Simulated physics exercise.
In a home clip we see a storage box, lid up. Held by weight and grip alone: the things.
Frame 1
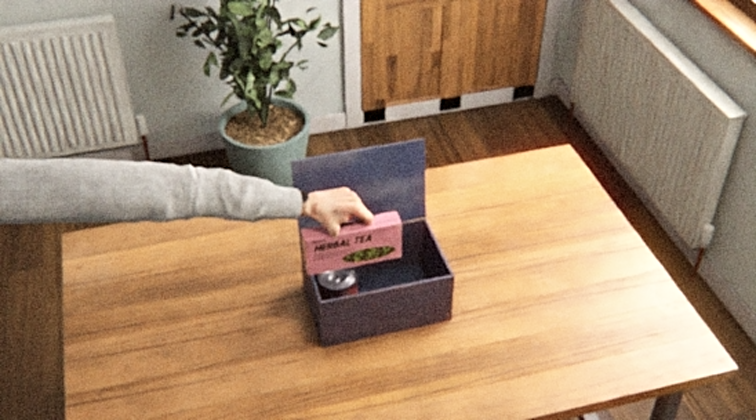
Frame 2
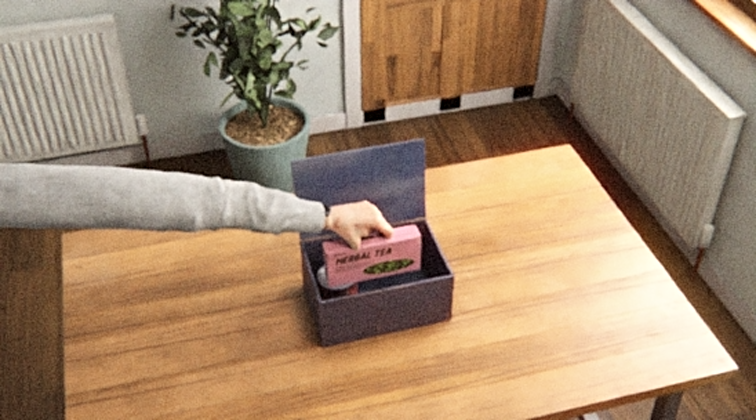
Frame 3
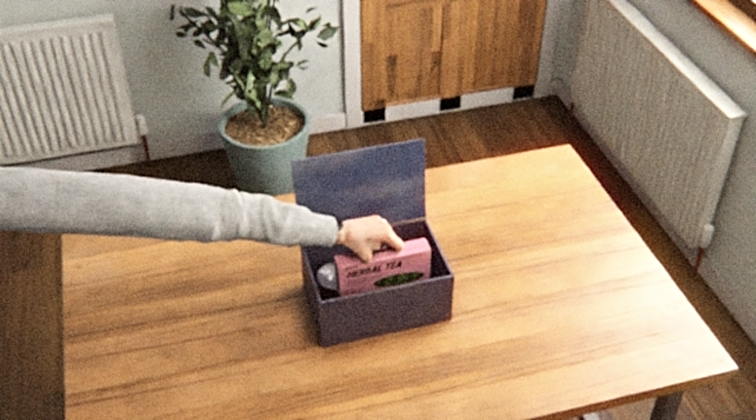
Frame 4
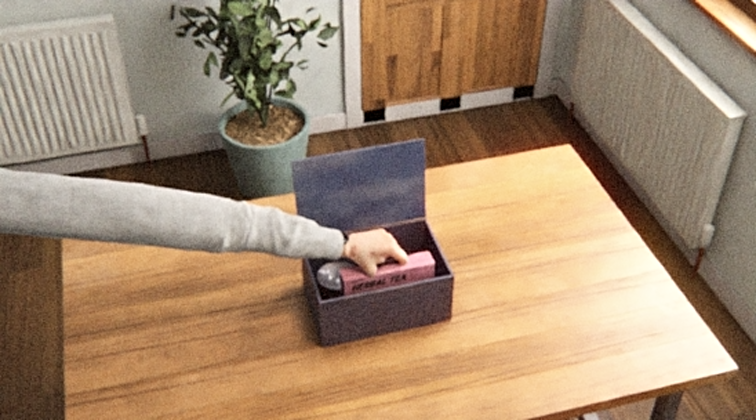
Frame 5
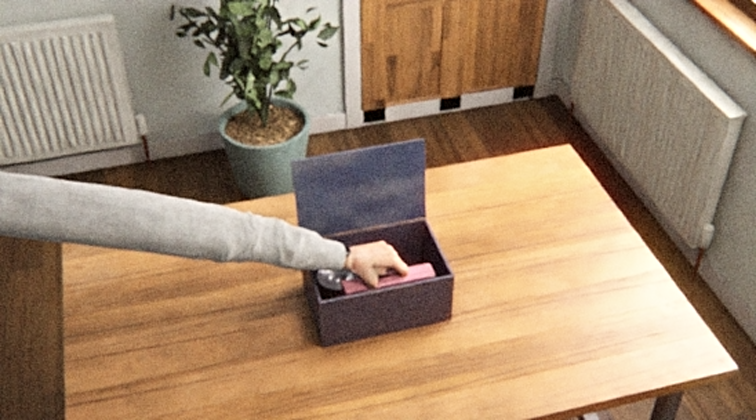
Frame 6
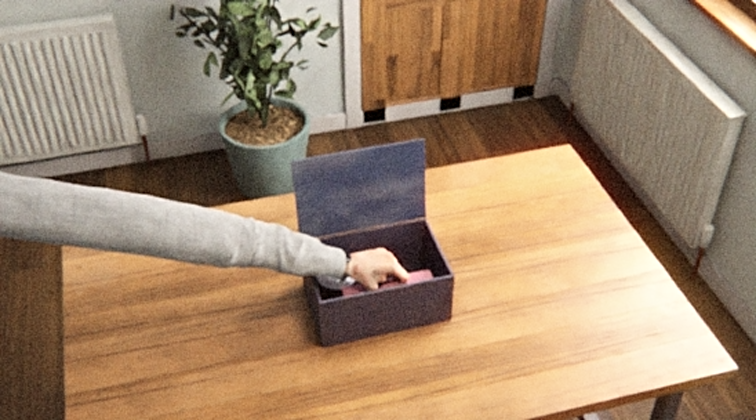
The footage shows a hand in a grey sleeve reaching in from the left and lowering a pink herbal tea packet into an open dark storage box on a wooden table, beside a small round object already inside.
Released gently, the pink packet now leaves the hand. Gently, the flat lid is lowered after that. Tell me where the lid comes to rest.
Most likely the lid will land on the rim.
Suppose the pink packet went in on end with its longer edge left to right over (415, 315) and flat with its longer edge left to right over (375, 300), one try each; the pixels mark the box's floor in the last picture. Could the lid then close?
On the first go the lid remains open a bit, and on the second go it settles shut.
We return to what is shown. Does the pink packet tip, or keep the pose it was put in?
Once everything settles, the pink packet keeps its original angle.
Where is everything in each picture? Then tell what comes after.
In the first picture, coming down; pink packet (352, 244); red tub (338, 286).
In the second picture, coming down; pink packet (372, 256).
In the third picture, coming down; pink packet (383, 269).
In the fourth picture, coming down; pink packet (387, 282).
In the fifth picture, coming down.
In the sixth picture, in place under the hand.
Then, 1.20 s past the last view, lid starting down.
Then, 1.70 s past the last view, lid 51° above the rim.
Then, 2.10 s past the last view, lid 15° above the rim.
Finally, lid shut; both still in place. Final places as the last picture's camera would see them, pink packet near (388, 300).
